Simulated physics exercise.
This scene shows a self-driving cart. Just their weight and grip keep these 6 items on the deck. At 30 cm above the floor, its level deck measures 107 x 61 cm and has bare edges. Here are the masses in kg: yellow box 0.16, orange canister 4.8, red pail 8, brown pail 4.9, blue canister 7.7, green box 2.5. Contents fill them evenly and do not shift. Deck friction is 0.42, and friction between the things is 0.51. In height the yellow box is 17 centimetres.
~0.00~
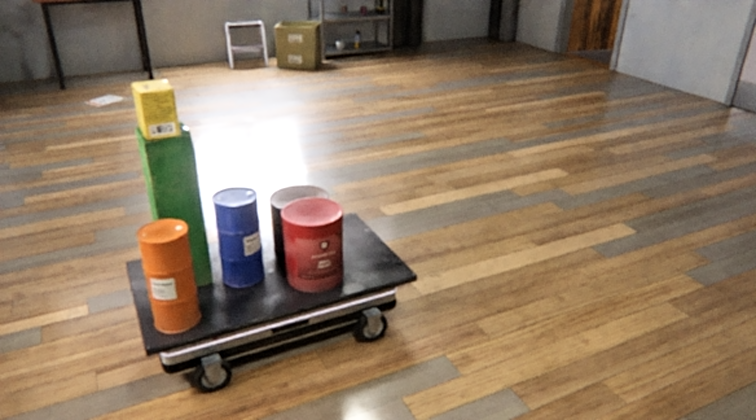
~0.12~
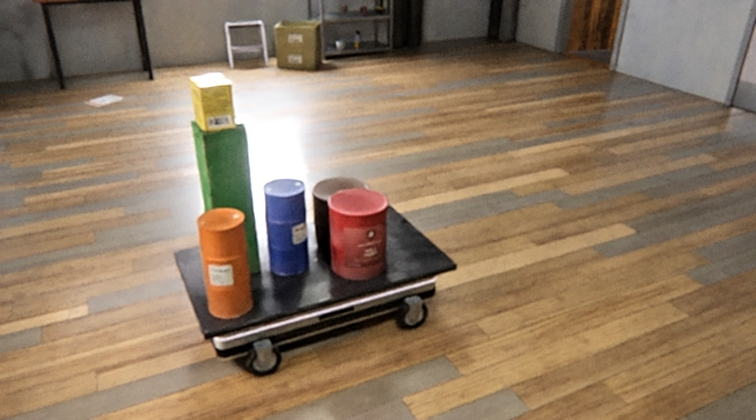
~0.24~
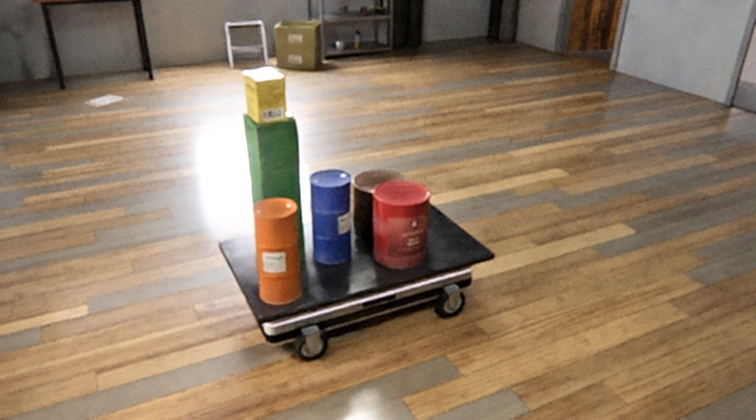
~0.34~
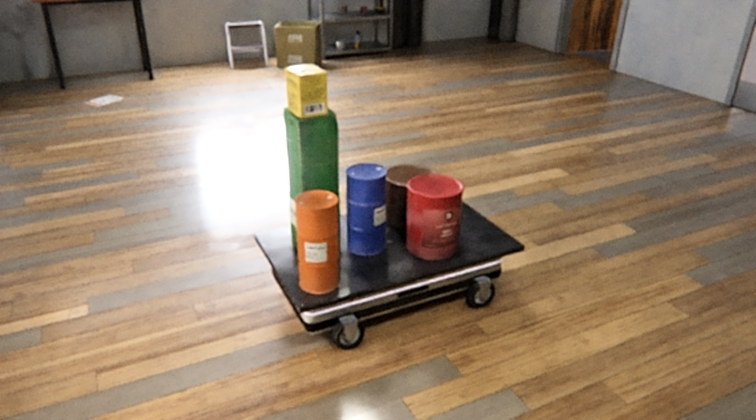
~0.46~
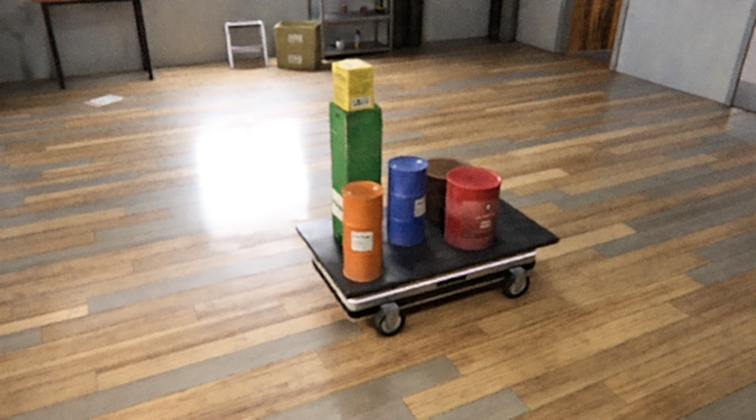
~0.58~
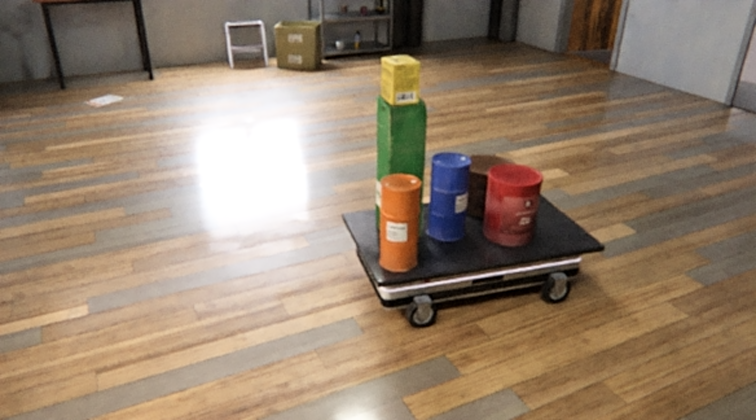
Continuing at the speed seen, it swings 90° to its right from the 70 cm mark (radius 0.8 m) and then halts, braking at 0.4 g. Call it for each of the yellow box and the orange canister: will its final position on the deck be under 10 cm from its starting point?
Result: Yellow box will not; orange canister will.
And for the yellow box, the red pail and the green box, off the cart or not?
Final state - the yellow box ends out of bounds; the red pail ends out of bounds; the green box ends out of bounds.
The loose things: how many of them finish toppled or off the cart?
The tally is 4.
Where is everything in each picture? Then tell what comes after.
Cart has run 0 cm; yellow box (156, 109); orange canister (170, 277), in the first picture.
Cart has run 20 cm; blue canister (287, 226); green box (228, 199), in the second picture.
Cart has run 41 cm; red pail (401, 224), in the third picture.
Cart has run 58 cm; blue canister (366, 209); green box (313, 183), in the fourth picture.
Cart has run 78 cm; red pail (472, 208), in the fifth picture.
Cart has run 99 cm, turned 10°; yellow box (400, 80); orange canister (400, 223), in the sixth picture.
After 0.78 s, cart has run 133 cm, turned 34°; brown pail now off the cart; yellow box leaning 5° near (483, 74); red pail slid 18 cm.
After 1.08 s, cart has run 184 cm, turned 71°; yellow box now off the cart; green box leaning 39°; red pail slid 38 cm.
After 1.28 s, cart has run 218 cm, turned 89°; red pail and green box now off the cart; blue canister slid 13 cm.
After 1.58 s, cart has run 256 cm, turned 90°; blue canister slid 13 cm.
At rest (2.2 s), off the cart, yellow box, red pail, brown pail and green box; not toppled but over 10 cm from the start, blue canister; the last one in place, give or take 10 cm. In the last view, orange canister near (707, 324).
